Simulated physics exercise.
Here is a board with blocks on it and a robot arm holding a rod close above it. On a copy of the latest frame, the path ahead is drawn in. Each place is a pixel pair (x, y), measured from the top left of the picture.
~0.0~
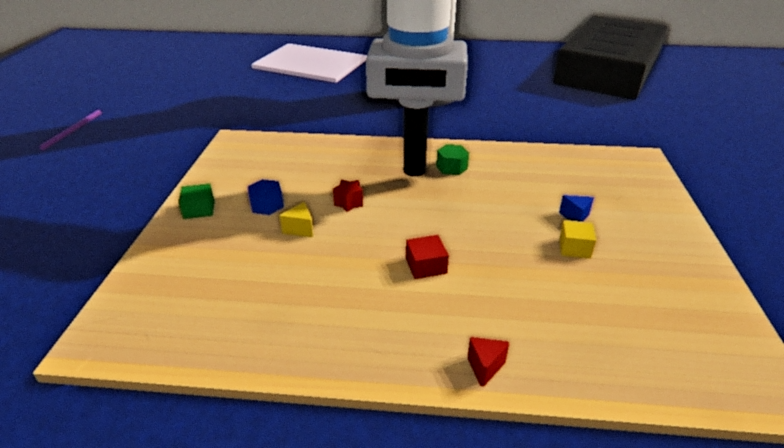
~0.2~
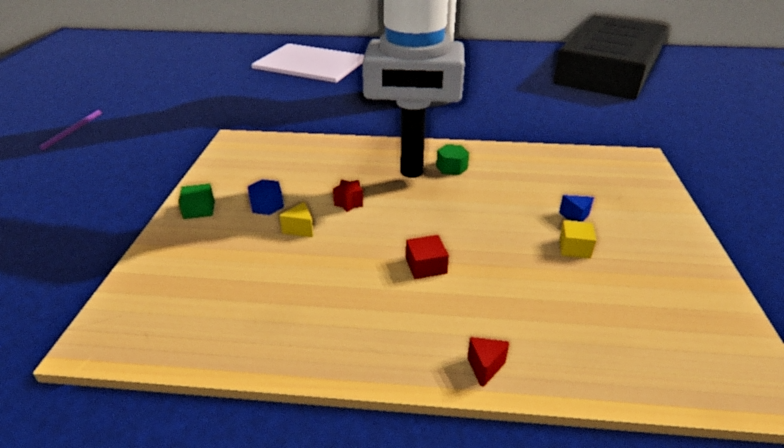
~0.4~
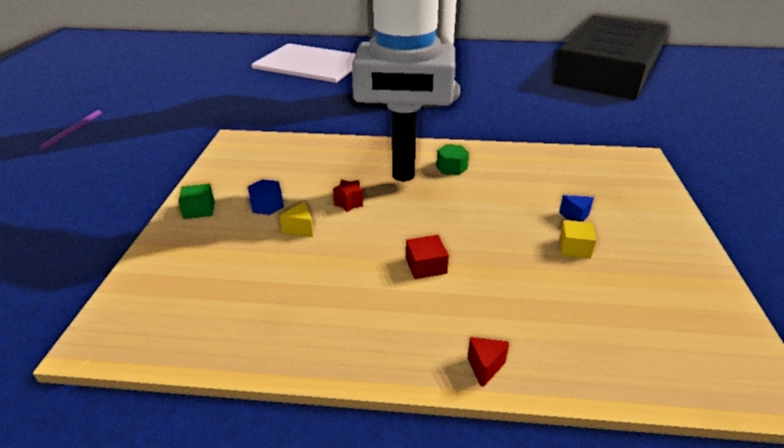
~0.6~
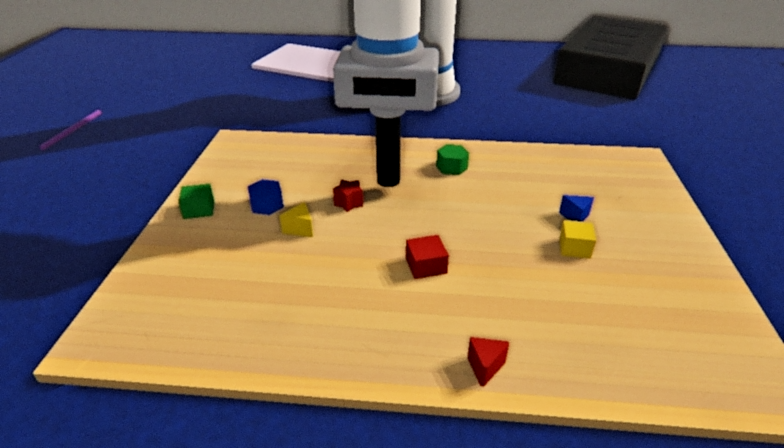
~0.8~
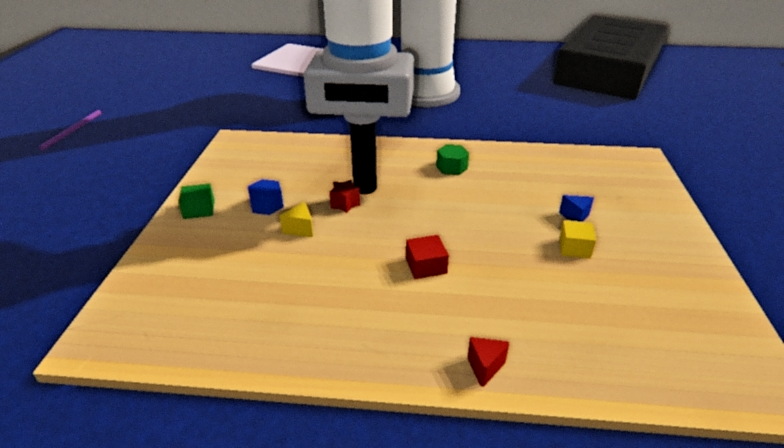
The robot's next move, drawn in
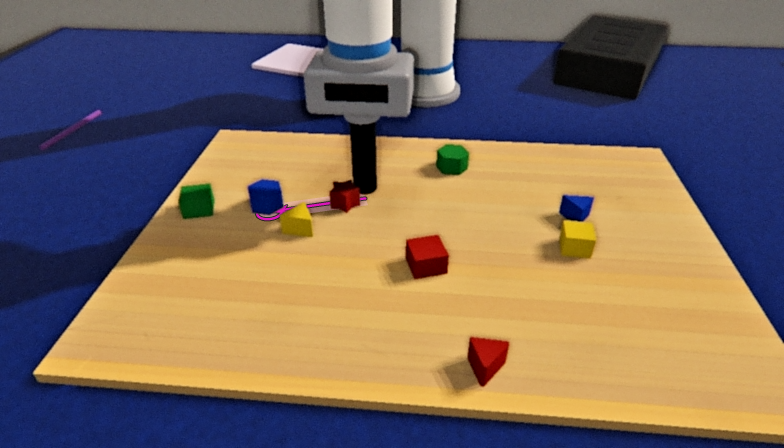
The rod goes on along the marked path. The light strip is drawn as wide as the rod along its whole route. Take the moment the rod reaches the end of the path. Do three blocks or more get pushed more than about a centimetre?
Going by the path, yes.
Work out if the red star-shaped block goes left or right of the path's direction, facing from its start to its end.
To the path's left.
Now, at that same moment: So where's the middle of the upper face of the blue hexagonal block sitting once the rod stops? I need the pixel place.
Located at (245, 186).
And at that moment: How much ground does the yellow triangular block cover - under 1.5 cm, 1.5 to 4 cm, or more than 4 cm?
Its final spot will lie 1.5 to 4 cm from the current one.
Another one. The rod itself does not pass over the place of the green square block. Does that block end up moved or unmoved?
It keeps its position.
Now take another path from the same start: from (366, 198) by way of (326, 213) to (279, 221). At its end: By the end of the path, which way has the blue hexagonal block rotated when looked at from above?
Looking down on the board, it turns clockwise.
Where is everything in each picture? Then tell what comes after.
In the first frame, rod's lower end at (415, 171); green square block at (194, 192); blue hexagonal block at (264, 188); yellow triangular block at (298, 212); red star-shaped block at (348, 186).
In the second frame, rod at (412, 172); blocks still.
In the third frame, rod at (403, 176); blocks still.
In the fourth frame, rod at (388, 182); blocks still.
In the fifth frame, rod at (365, 188); green square block at (194, 192); blue hexagonal block at (264, 188); yellow triangular block at (298, 212); red star-shaped block at (344, 187).
Drawn move, from (366, 198) to (270, 212).
What follows on the original path. One third of the way, rod at (333, 192); red star-shaped block at (312, 193).
Two thirds of the way, rod at (301, 197); yellow triangular block at (290, 216), turned 50° anticlockwise; red star-shaped block at (281, 200), turned 20° anticlockwise.
At the end, rod at (268, 202); green square block still; blue hexagonal block at (245, 186), turned 35° clockwise; yellow triangular block at (285, 217), turned 80° anticlockwise; red star-shaped block at (260, 208), turned 55° anticlockwise.
